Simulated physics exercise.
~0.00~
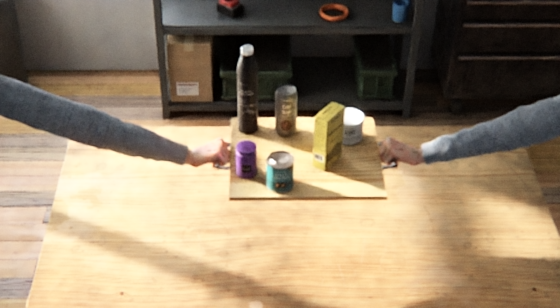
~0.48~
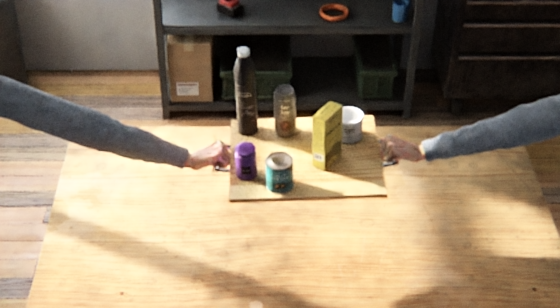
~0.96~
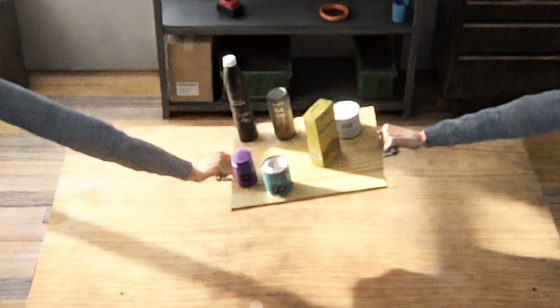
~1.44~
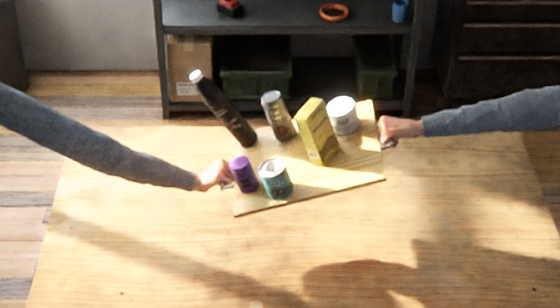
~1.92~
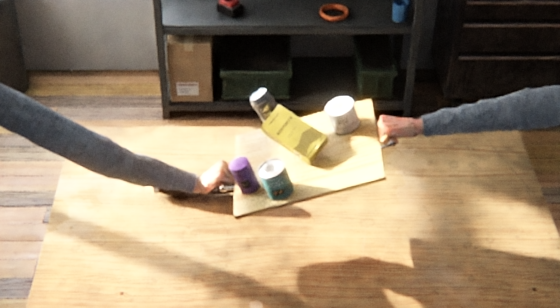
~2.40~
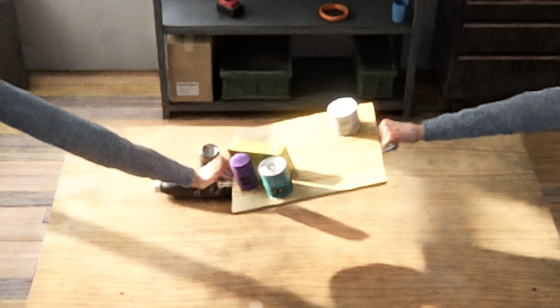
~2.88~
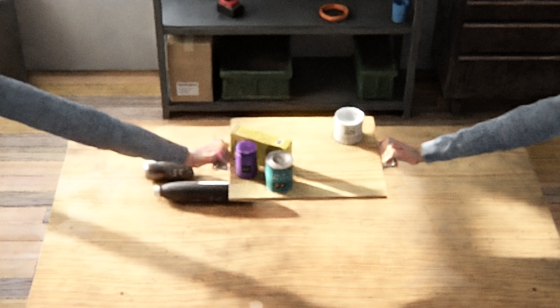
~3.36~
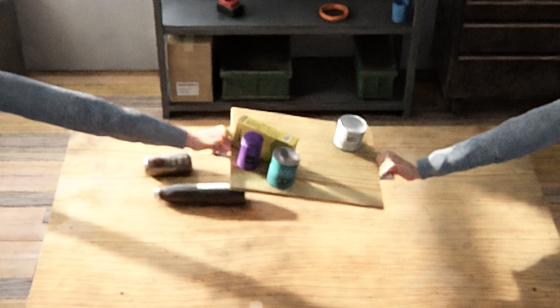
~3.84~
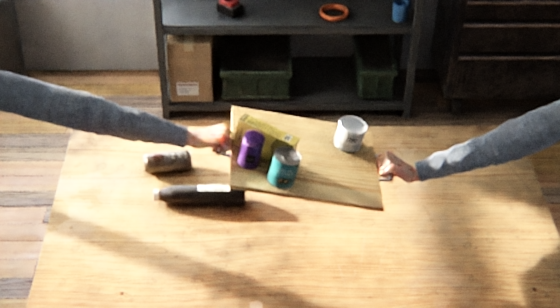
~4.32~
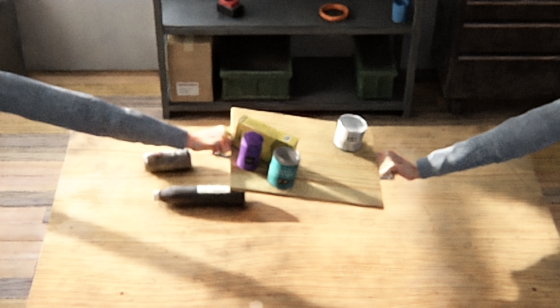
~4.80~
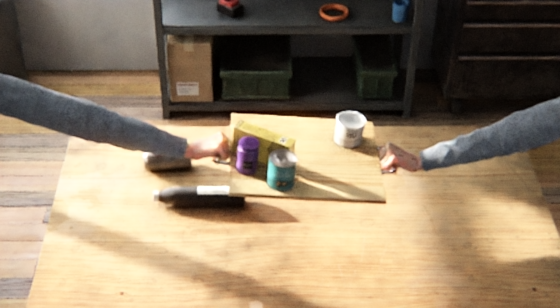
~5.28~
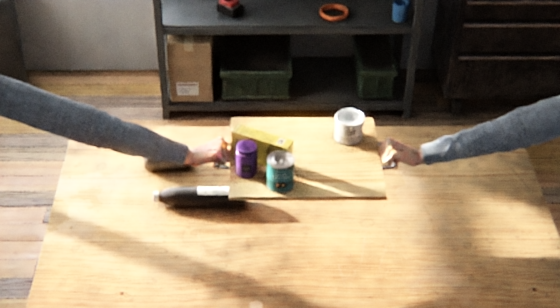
Above a wooden table, two hands tip a tray left, then right, toppling three of six items.
